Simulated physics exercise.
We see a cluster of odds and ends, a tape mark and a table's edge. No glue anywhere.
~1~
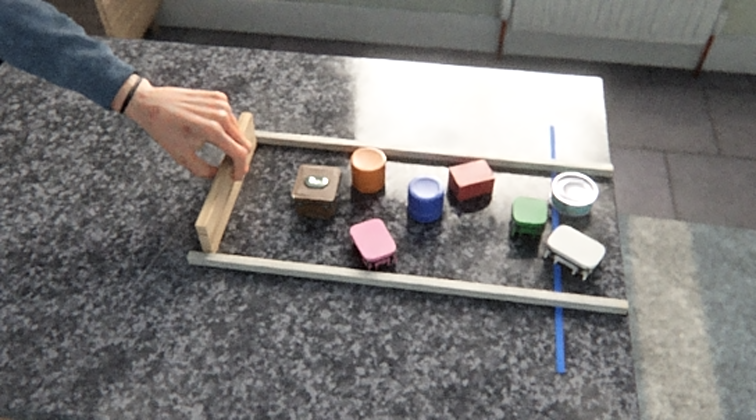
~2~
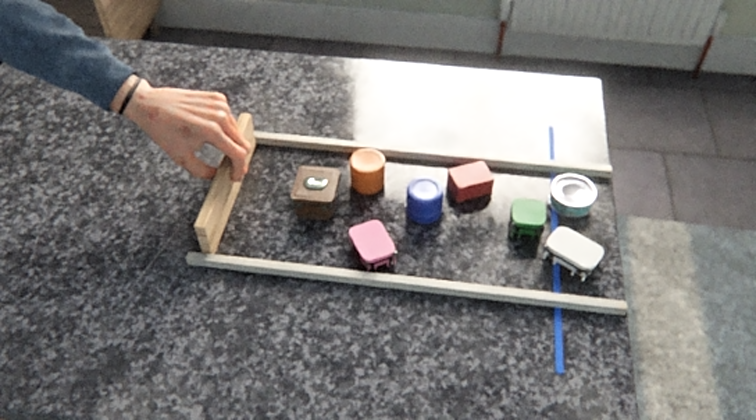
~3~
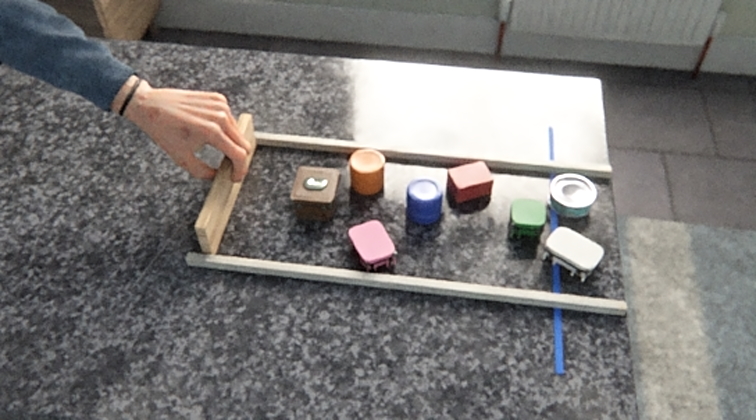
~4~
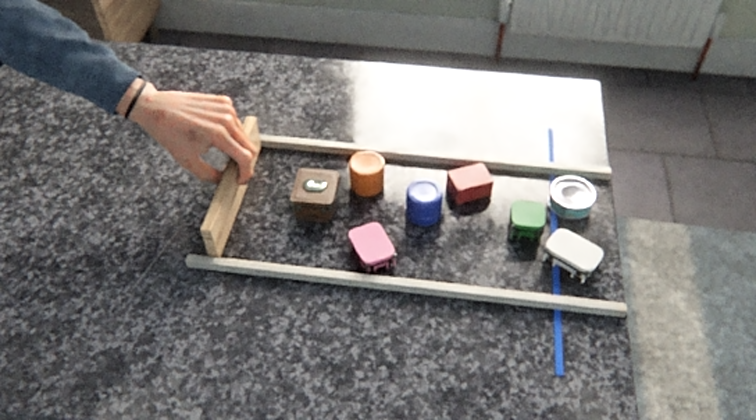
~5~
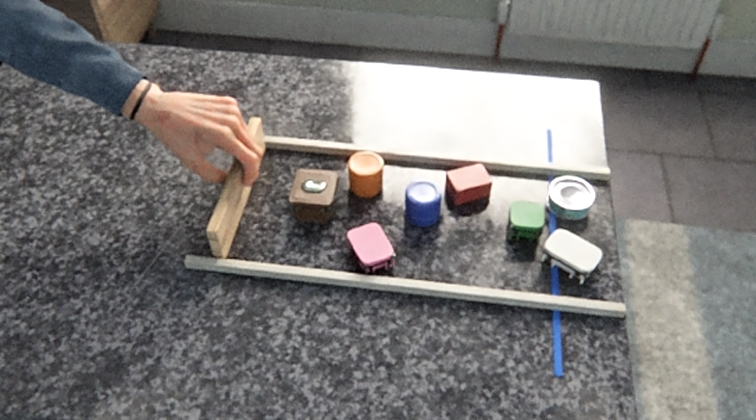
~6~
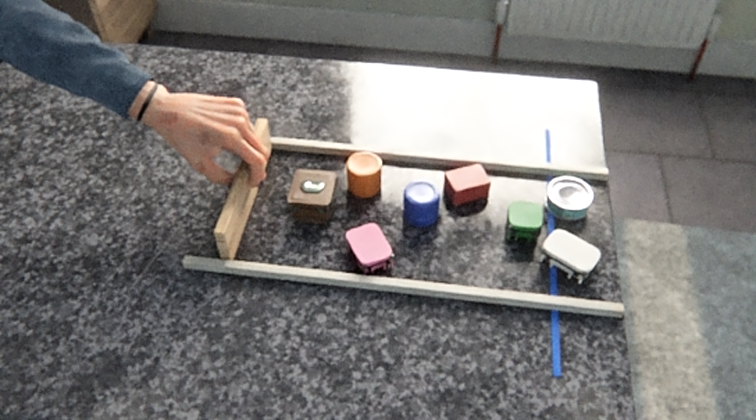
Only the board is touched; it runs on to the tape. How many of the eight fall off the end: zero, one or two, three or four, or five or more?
Here the number that fall off is one or two.
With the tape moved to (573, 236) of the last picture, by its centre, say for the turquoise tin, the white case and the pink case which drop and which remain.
The turquoise tin falls; the white case is lost; the pink case stays on.
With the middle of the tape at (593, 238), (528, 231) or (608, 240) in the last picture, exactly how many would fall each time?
Down on the floor: 5, 1 and 8.
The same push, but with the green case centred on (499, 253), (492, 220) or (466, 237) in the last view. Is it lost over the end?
Place by place, it survives; holds on; survives.
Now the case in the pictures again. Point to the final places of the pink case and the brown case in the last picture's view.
The pink case at (572, 278), the brown case at (575, 224).
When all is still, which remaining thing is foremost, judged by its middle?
Foremost is the blue lid.
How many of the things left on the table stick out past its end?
3 of them.
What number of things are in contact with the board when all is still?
In contact: 3.
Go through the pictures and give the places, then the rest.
Turquoise tin (573, 195); white case (574, 253); green case (528, 218); board (229, 181); tape (556, 230), in the first picture.
White case (573, 254); red block (470, 181), in the second picture.
Green case (527, 220); brown case (316, 193), in the third picture.
Turquoise tin (571, 198); pink case (372, 249), in the fourth picture.
White case (571, 257); blue lid (423, 203), in the fifth picture.
Turquoise tin (568, 199); white case (570, 257); green case (524, 222); board (246, 187); tape (552, 234), in the sixth picture.
Soon after, none off yet; turquoise tin at rest near (568, 199); white case at rest near (570, 257); green case at rest near (524, 222).
After that, none off yet; turquoise tin at rest near (568, 199); white case moving near (578, 261); green case displaced about its own width near (553, 225).
In the end, the number that fall off is one or two; gone, green case and turquoise tin.
